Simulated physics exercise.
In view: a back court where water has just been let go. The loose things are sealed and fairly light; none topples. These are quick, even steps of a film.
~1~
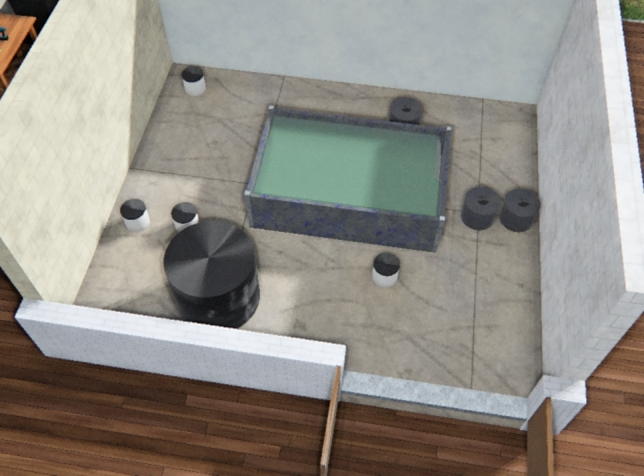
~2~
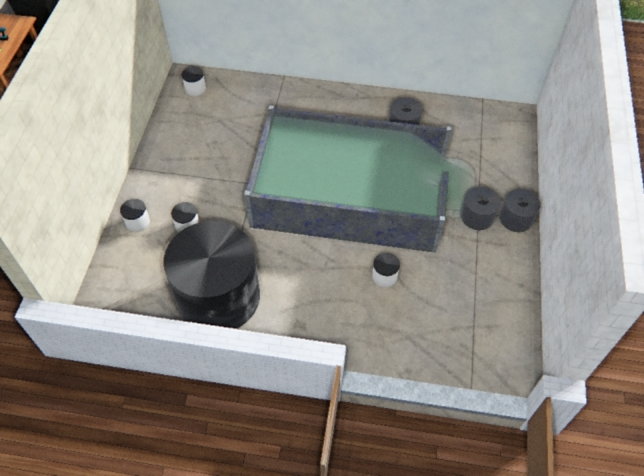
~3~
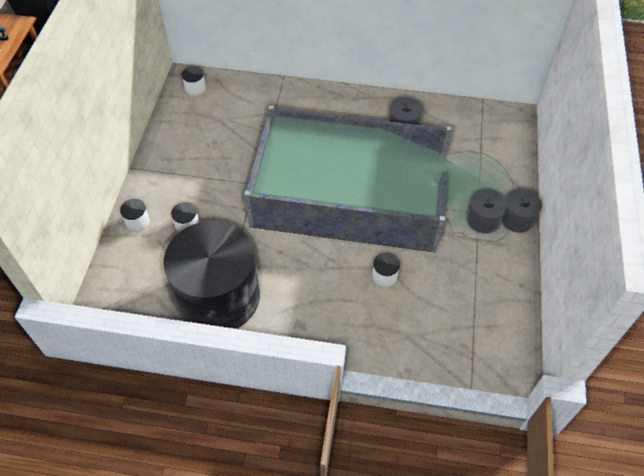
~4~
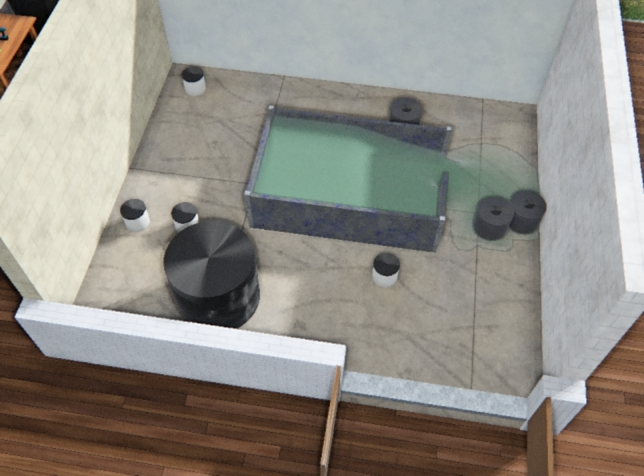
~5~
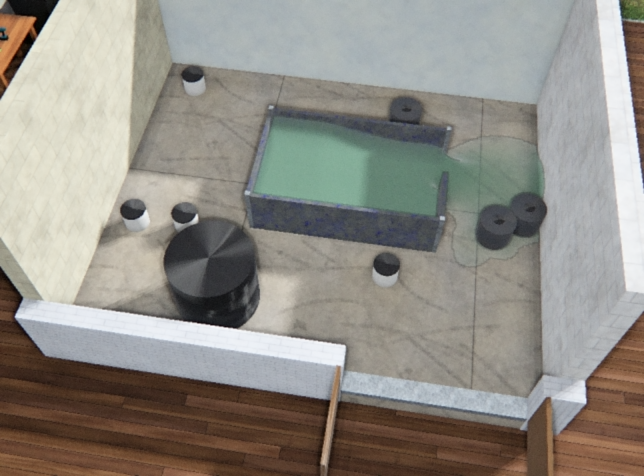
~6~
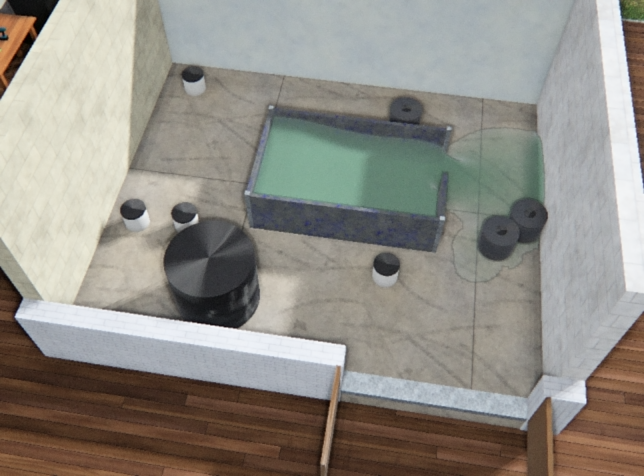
Green water poured out of the right side of a raised pool and spread across the courtyard floor, then nudged two dark tubs slightly toward the front while the other objects stayed put.
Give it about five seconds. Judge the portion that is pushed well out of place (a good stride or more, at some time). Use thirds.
That comes to between one and two thirds.
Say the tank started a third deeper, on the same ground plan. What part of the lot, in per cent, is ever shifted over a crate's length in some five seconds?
Near 60 in a hundred.
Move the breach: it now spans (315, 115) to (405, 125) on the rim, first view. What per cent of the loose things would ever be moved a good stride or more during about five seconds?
Some 90 per cent.
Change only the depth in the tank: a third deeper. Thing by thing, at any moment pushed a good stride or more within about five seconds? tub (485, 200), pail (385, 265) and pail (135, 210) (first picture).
As listed: Shifted that much, no, yes.
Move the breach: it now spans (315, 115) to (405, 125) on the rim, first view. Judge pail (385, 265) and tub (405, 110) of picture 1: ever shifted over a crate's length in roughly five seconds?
In turn: Never so far, moved that far.
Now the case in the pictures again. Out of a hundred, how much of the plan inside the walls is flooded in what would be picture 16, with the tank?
Near 45 in a hundred.
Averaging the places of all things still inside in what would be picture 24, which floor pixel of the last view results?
Close to (258, 210).
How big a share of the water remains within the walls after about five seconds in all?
About 86 per cent.
A moment on, 2 of 7 are well off their spots; 1 afloat.
Next, 2 of 7 are well off their spots; 1 afloat.
Later, 3 of 7 are well off their spots; 1 afloat.
In the end, 3 of 7 are well off their spots, and 3 have been at some point; 2 afloat.
